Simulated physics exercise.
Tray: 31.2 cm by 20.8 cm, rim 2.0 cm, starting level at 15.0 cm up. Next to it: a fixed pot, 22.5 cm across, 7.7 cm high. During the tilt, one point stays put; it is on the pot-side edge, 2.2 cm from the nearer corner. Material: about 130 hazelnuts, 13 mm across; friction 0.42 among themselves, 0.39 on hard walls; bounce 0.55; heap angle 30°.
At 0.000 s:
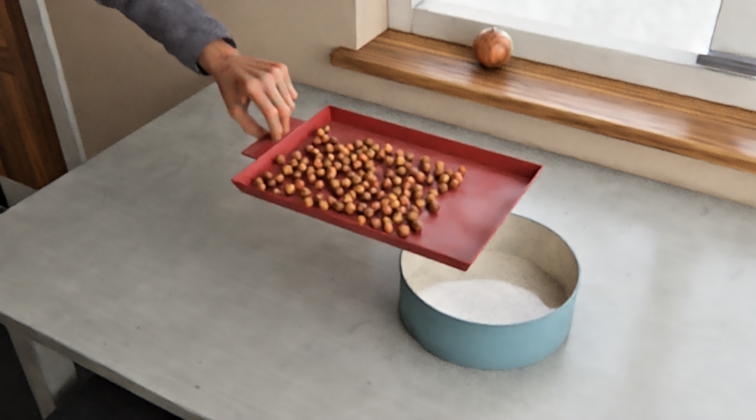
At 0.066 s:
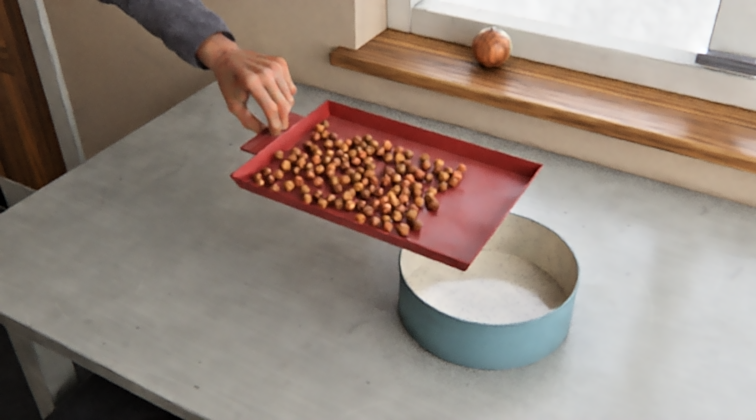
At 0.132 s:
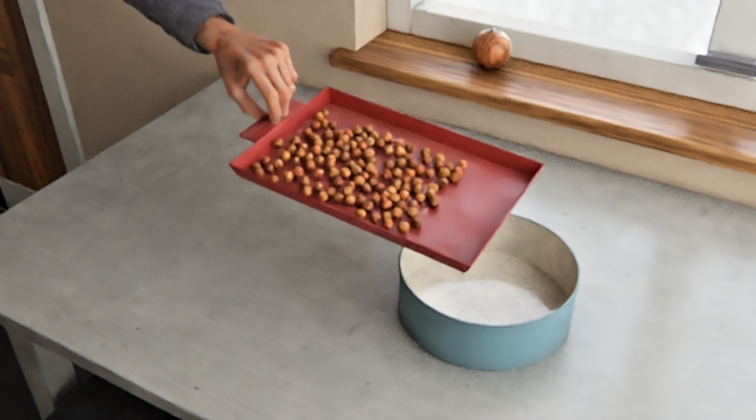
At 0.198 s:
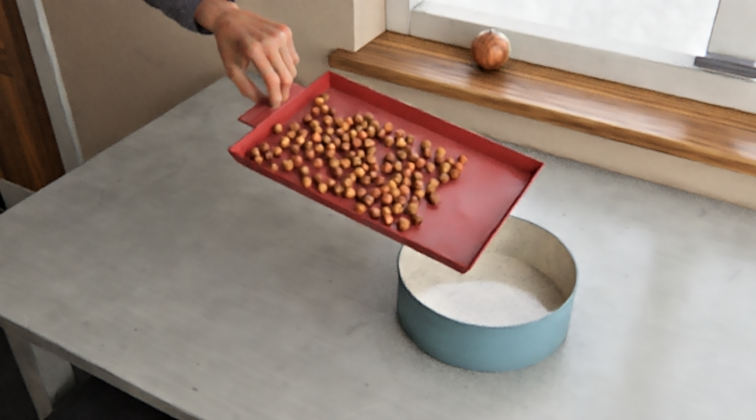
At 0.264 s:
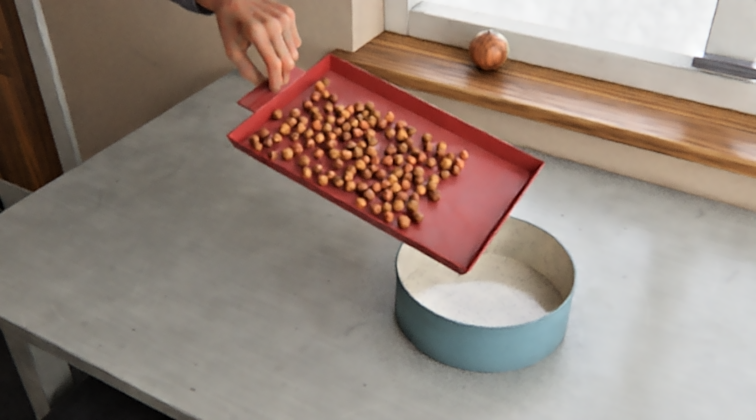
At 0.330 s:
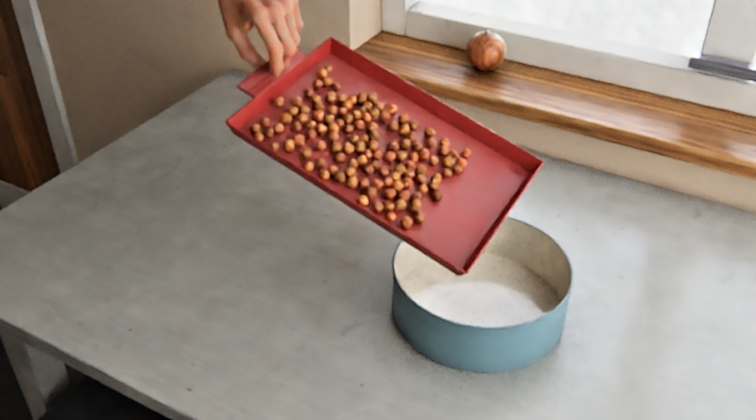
At first, a hand holds a red tray of hazelnuts nearly level above a grey table, one corner over a round blue pot. The hand then raises the handle end at the left, steadily tilting the tray down toward the pot, while the nuts stay clustered on its surface.
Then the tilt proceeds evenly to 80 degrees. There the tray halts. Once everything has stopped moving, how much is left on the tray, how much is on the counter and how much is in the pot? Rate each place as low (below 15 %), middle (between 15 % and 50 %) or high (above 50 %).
Ratings: Tray low; counter high; pot middle.
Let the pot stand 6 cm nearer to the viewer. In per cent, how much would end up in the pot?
Around 90 per cent.
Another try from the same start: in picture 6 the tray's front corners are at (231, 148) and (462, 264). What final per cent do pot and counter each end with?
Pot 10; counter 90.
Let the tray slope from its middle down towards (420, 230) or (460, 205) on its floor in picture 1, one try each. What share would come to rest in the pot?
Some 0 and 80 per cent.
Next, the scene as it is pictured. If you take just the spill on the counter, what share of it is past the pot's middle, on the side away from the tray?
I'd put it at close to 90 per cent.
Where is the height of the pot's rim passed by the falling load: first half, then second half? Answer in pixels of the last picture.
Near (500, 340) at first, near (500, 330) afterwards.
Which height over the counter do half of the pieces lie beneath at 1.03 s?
Some 16 cm above the counter.
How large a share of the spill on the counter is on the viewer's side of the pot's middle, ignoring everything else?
100 %.
After 0.75 s, tilt 48 degrees; the tray holds 90 %, the pot 0 %.
Then, at 1.03 s, tilt 68 degrees; the tray holds 60 %, the pot 15 %.
After 1.41 s, tilt 80 degrees; the tray holds 10 %, the pot 35 %.
At rest (2.3 s), tray 0 %, counter 60 %, pot 40 %.
